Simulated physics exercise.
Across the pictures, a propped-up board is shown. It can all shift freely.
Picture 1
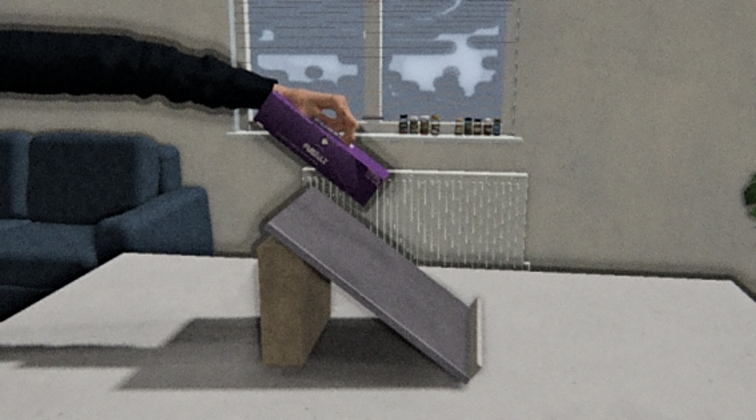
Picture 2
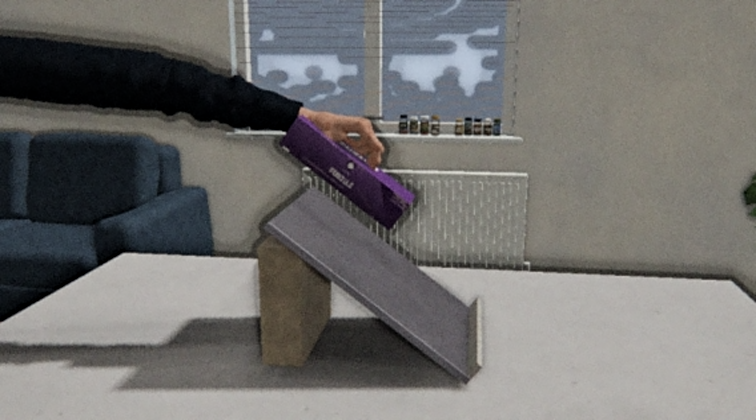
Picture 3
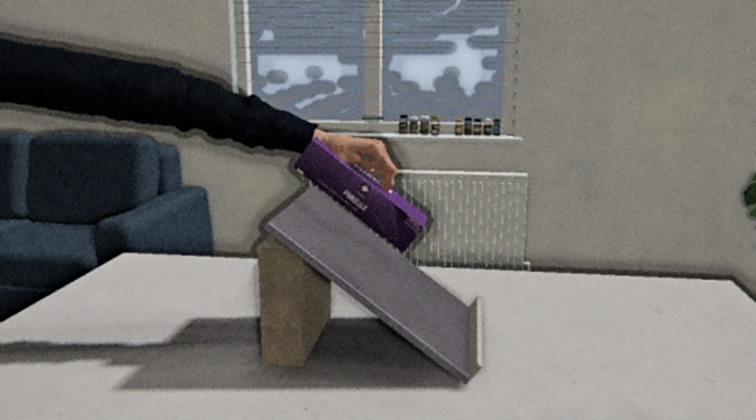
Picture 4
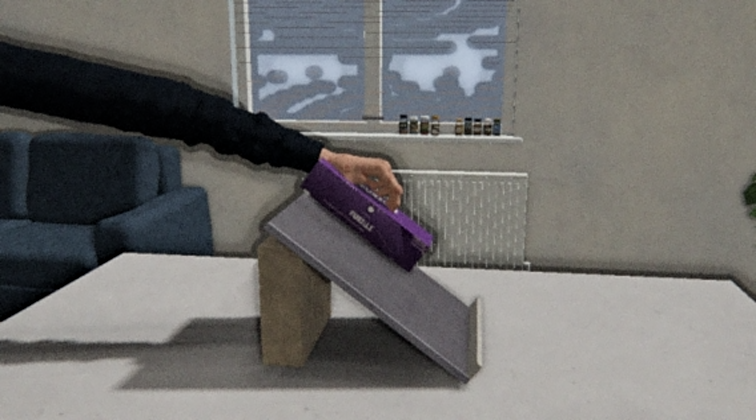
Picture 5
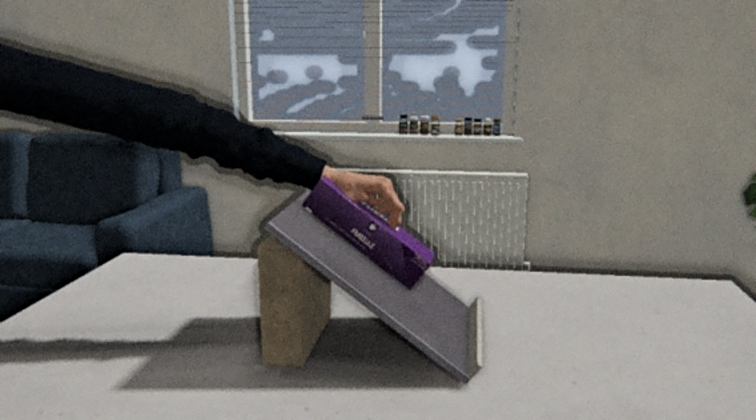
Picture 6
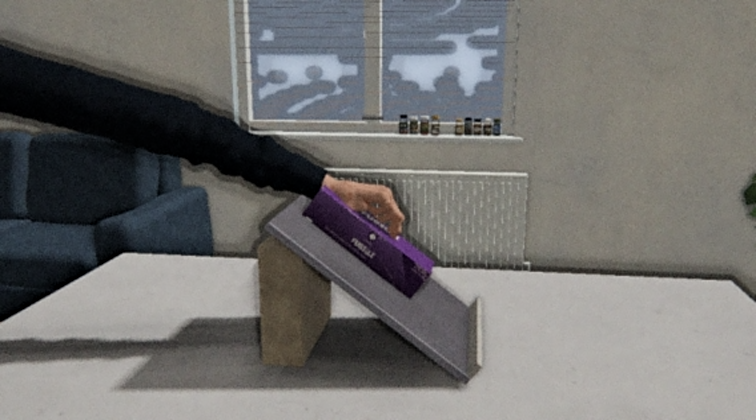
A hand in a dark sleeve carried a purple carton rightward and down toward a gray board propped on a block, then set it on the sloping surface and kept holding it.
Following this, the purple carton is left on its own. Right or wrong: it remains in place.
Wrong, it moves down.
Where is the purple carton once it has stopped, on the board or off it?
Watch the purple carton: It stays aboard.
Then, 0.30 s on from there, purple carton shifted a little near (405, 267).
Then, 0.40 s on from there, purple carton shifted a little near (426, 283).
In the end, moved from the start, purple carton. At the end, from the last picture's camera, purple carton near (426, 283). The purple carton slides or rolls down.
